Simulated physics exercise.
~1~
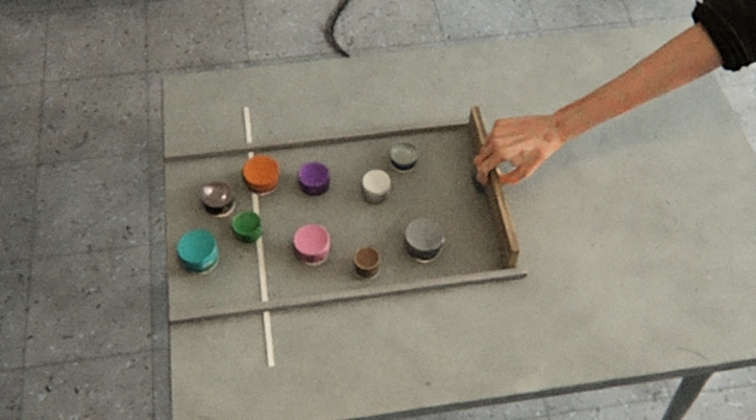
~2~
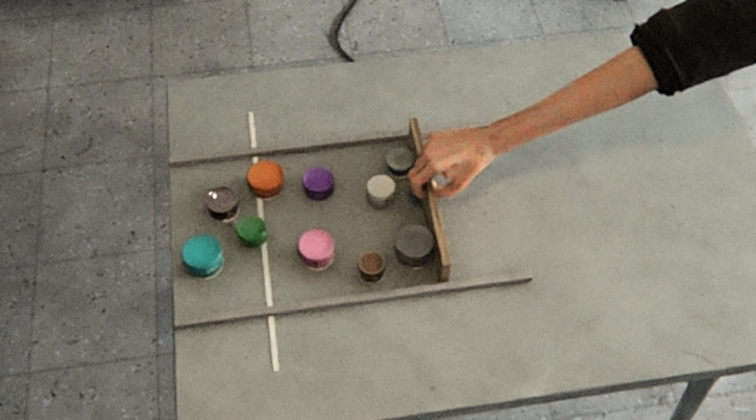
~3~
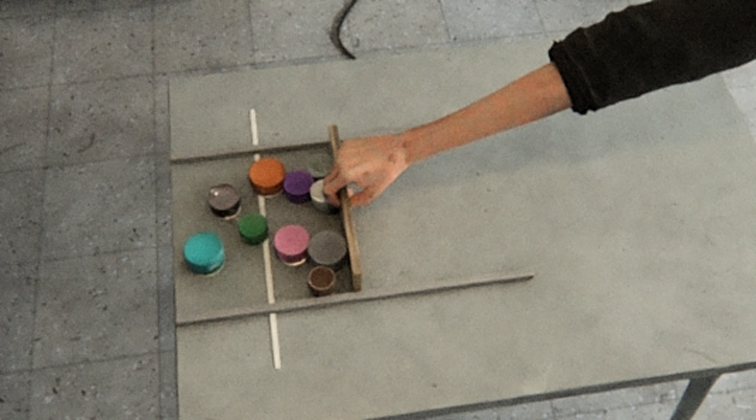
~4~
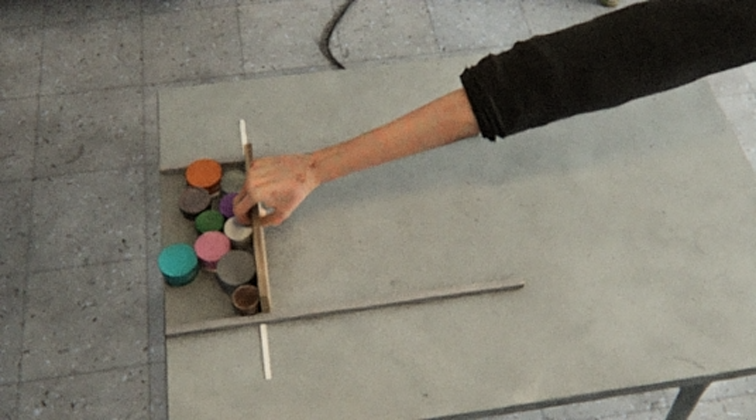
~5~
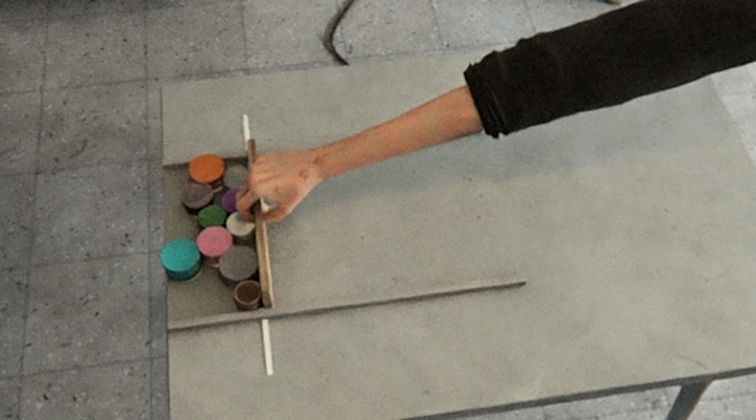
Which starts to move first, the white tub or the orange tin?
The white tub starts to move first. The orange tin stays put until later in the push, when the board closes in on the tape line.
